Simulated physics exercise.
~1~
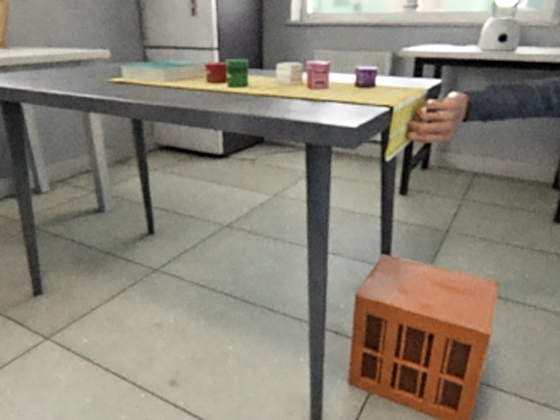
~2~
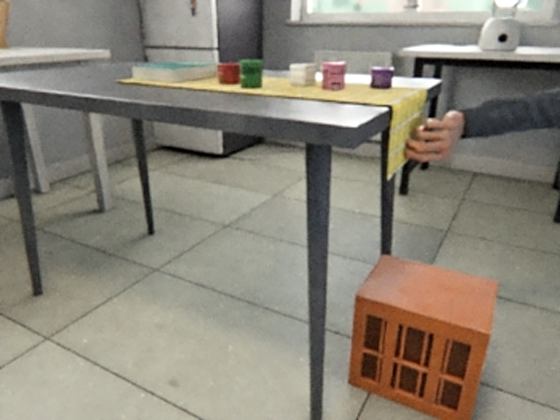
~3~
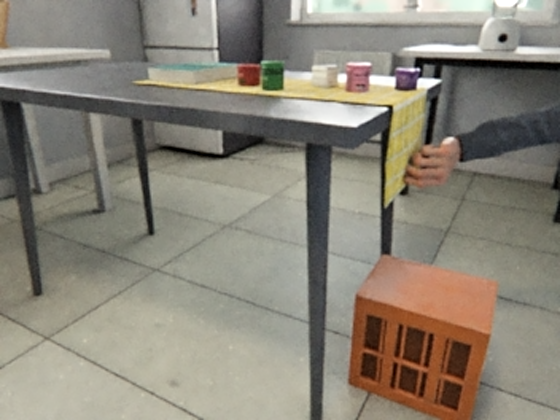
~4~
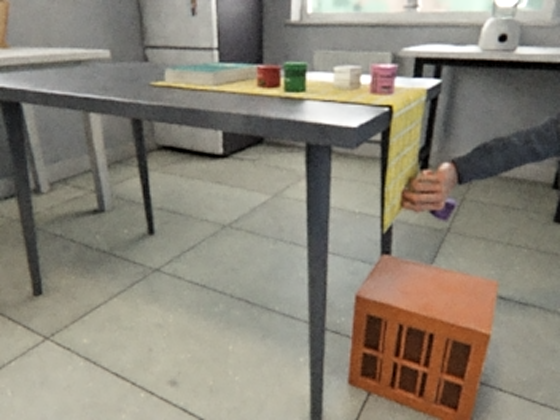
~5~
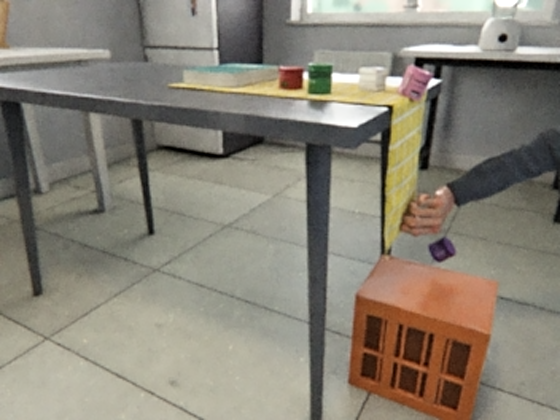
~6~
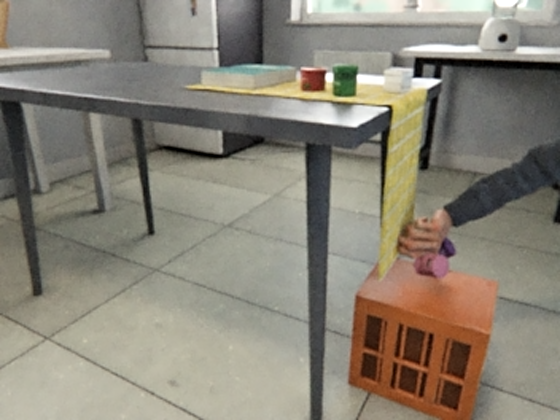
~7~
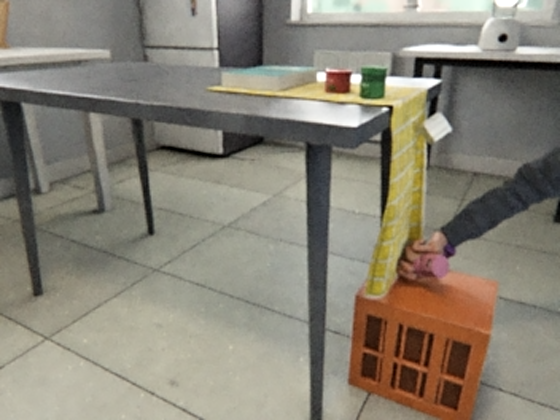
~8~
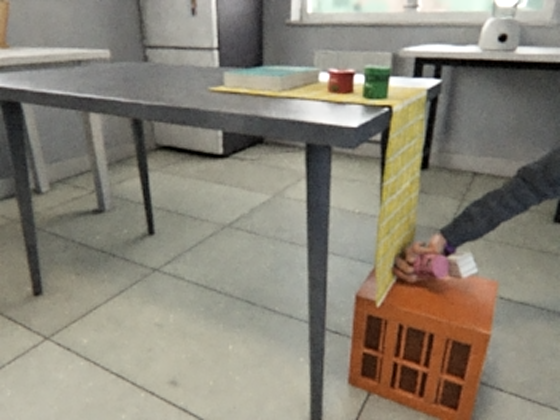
Yellow tablecloth sliding right as a hand pulls it down to an orange crate, purple, pink and white items dropping off the table.
